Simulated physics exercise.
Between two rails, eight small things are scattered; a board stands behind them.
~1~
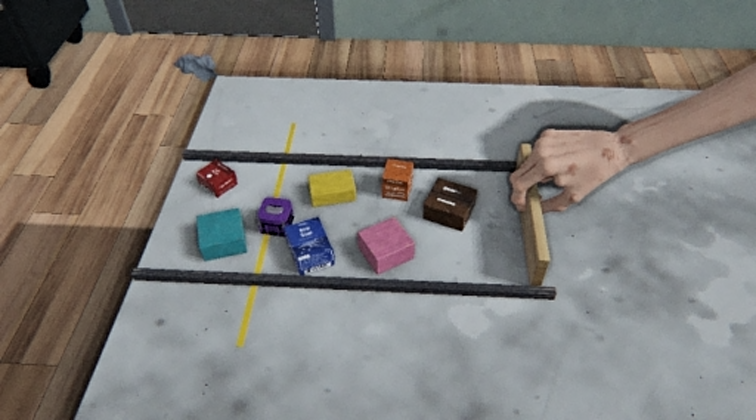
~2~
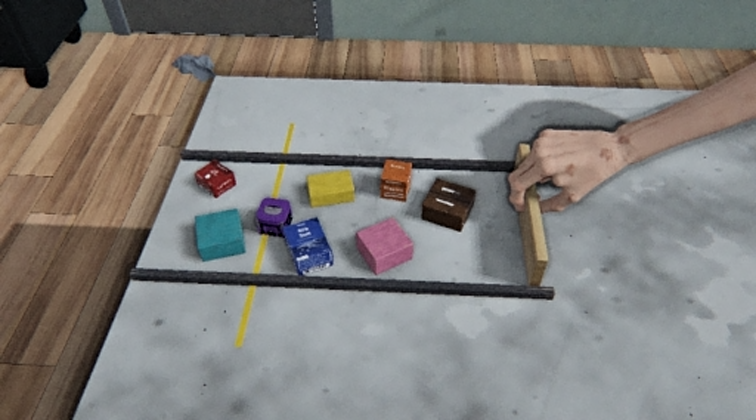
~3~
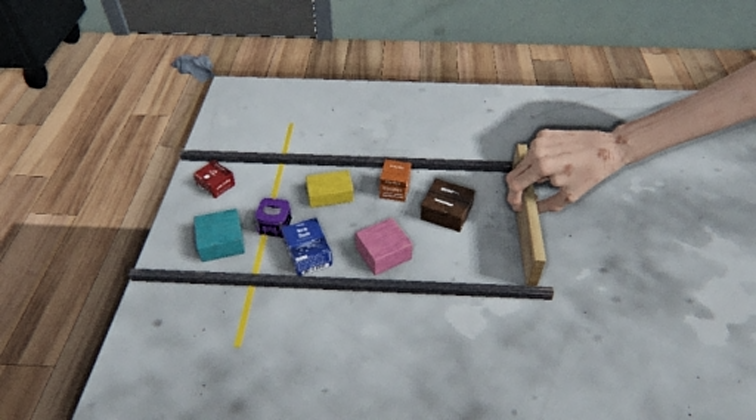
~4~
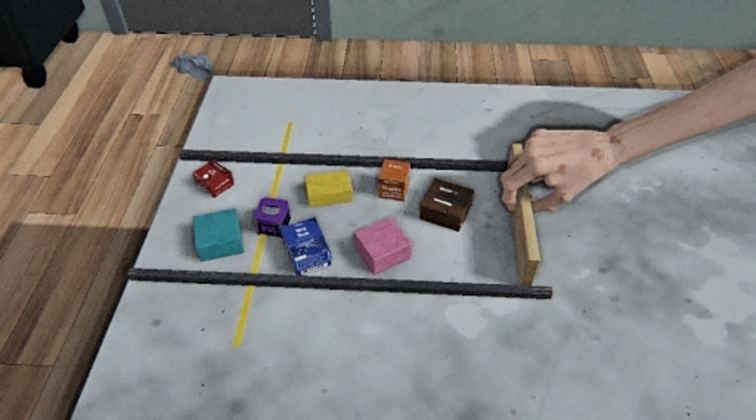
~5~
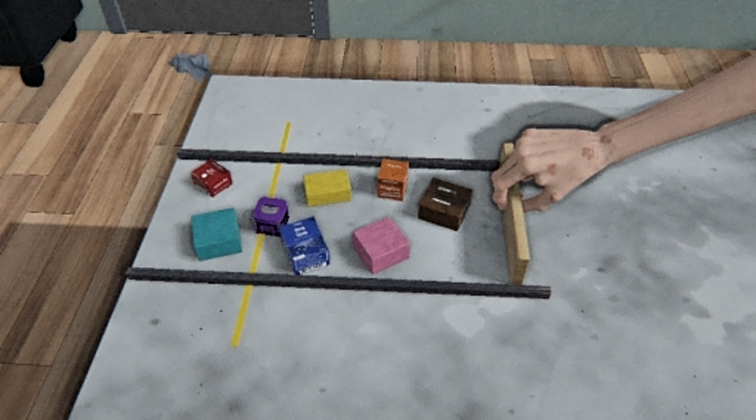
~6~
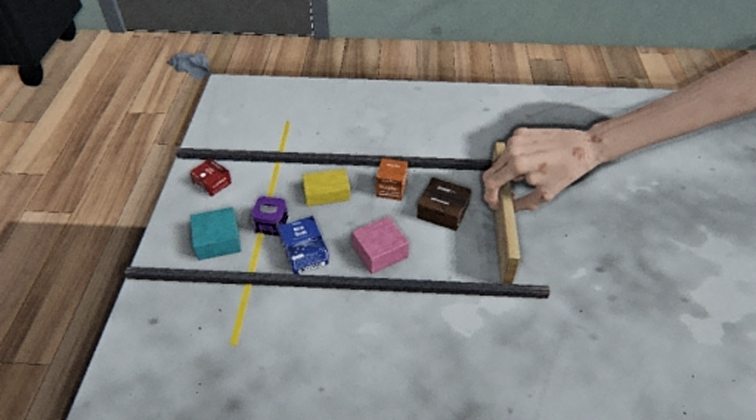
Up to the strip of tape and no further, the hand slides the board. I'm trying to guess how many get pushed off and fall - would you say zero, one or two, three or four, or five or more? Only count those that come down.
There will be no losses over the edge.
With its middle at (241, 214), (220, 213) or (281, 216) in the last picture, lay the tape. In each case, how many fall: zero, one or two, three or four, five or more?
Taking the tapes one after another, the count is either one or two, then one or two, then none at all.
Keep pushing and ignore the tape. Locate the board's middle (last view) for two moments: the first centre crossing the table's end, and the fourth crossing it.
At (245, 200) for the first, at (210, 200) for the fourth.
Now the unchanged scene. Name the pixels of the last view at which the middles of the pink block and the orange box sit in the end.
Roughly at (238, 229) and at (260, 164), in that order.
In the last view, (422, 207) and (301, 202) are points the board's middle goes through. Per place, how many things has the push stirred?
At the first spot the count is 2, and at the second it is 7.
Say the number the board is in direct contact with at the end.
That would be 3 of them.
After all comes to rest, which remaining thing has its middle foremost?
That's the turquoise block, it ends up nearest.
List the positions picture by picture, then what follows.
In the first frame, red box (217, 179); turquoise block (222, 234); purple case (276, 217); board (530, 212); tape (271, 216).
In the second frame, turquoise block (220, 235); blue box (308, 246).
In the third frame, purple case (274, 218); yellow block (330, 189).
In the fourth frame, red box (213, 179); pink block (383, 246).
In the fifth frame, turquoise block (217, 234); orange box (393, 180).
In the sixth frame, red box (211, 177); turquoise block (216, 233); purple case (270, 216); board (504, 210); tape (265, 215).
A little later, none off yet; red box at rest near (211, 177); turquoise block at rest near (216, 233); purple case at rest near (270, 216).
When it is over, the number that fall off is zero.
